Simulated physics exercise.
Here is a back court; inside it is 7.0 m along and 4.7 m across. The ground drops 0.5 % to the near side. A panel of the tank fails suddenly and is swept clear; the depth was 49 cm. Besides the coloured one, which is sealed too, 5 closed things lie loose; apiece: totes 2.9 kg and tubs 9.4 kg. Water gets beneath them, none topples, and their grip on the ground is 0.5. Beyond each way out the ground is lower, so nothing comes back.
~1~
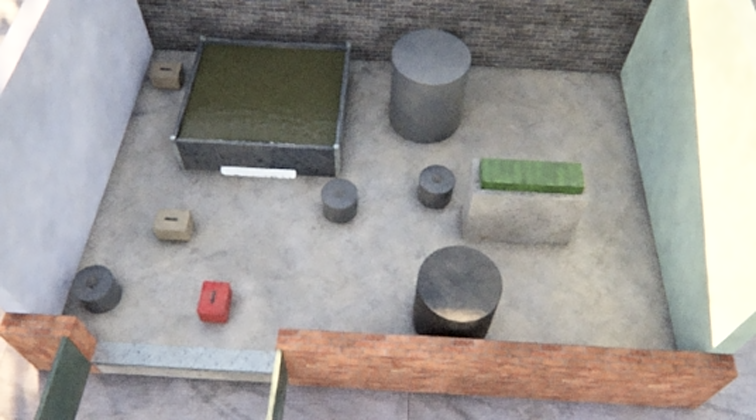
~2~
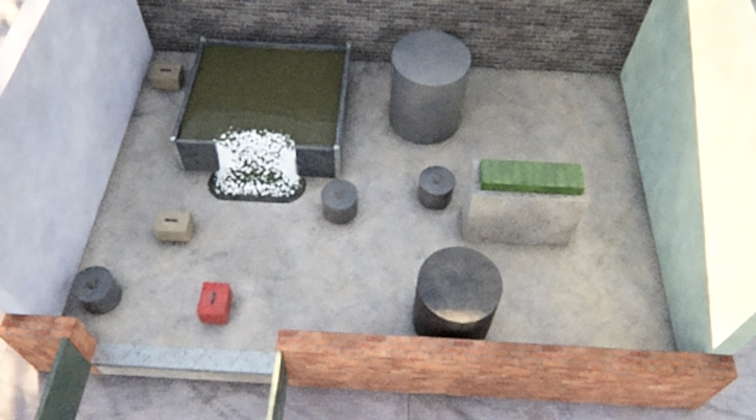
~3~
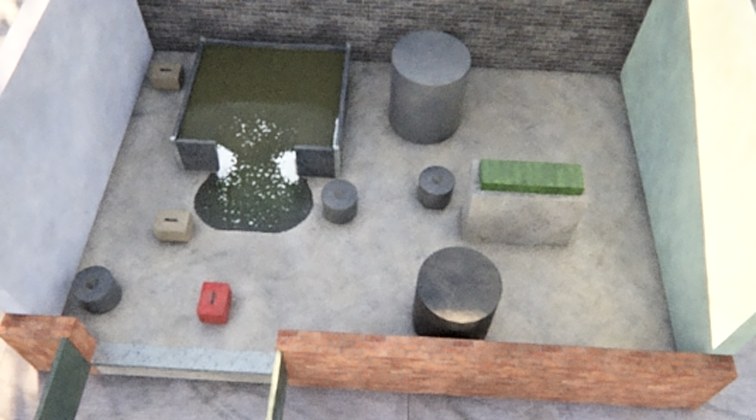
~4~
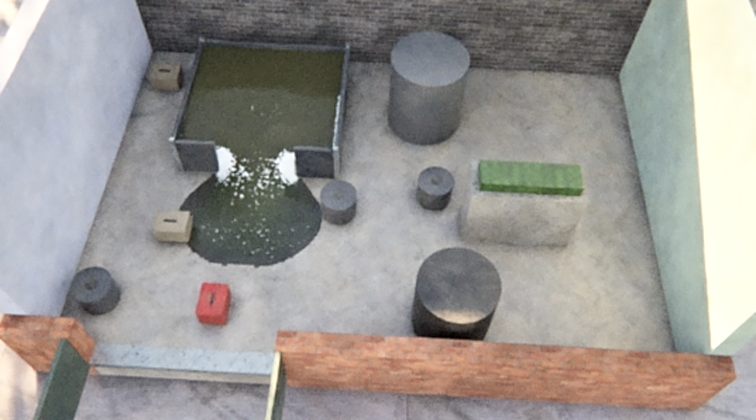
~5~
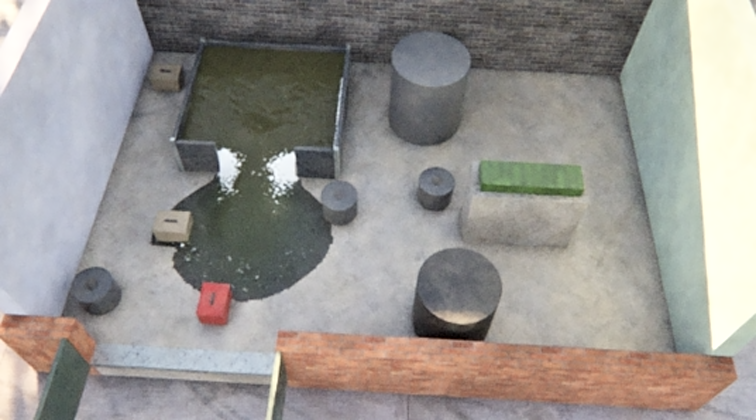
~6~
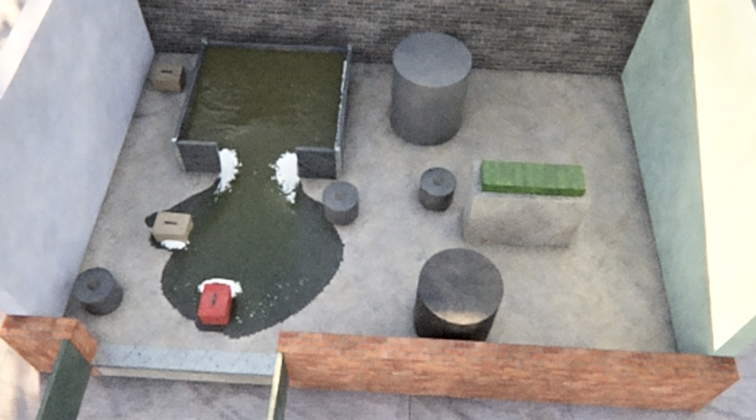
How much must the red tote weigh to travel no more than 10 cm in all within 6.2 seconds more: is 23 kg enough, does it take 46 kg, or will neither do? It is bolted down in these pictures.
Verdict: Only the higher weight holds it.
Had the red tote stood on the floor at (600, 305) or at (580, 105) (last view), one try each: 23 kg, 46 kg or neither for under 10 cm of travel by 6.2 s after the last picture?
In turn: The smaller is enough; either load holds.
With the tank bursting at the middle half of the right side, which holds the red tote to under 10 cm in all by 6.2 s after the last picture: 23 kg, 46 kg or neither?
Then the smaller load will do.
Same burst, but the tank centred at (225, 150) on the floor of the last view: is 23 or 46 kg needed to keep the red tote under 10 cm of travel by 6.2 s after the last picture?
In that case only the higher weight holds it.
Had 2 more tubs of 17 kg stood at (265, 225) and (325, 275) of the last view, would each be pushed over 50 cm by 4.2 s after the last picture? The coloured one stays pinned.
In turn: Over, more.
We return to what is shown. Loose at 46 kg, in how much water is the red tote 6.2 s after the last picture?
Roughly 3 cm.
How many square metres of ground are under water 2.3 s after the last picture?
Roughly 14 m2.
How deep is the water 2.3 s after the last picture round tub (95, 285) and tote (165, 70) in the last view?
Roughly 15 and 0 cm.
Then, 0.6 s after the last picture the red tote would be 19 cm from its start with 23 kg and 0 cm from its start with 46 kg; 9 cm of water round it then.
Then, 2.3 s after the last picture the red tote would be 51 cm from its start with 23 kg and 0 cm from its start with 46 kg; 5 cm of water round it then.
Then, 4.2 s after the last picture the red tote would be 51 cm from its start with 23 kg and 0 cm from its start with 46 kg; 4 cm of water round it then.
Then, 6.2 s after the last picture the red tote would be 51 cm from its start with 23 kg and 0 cm from its start with 46 kg; 3 cm of water round it then.
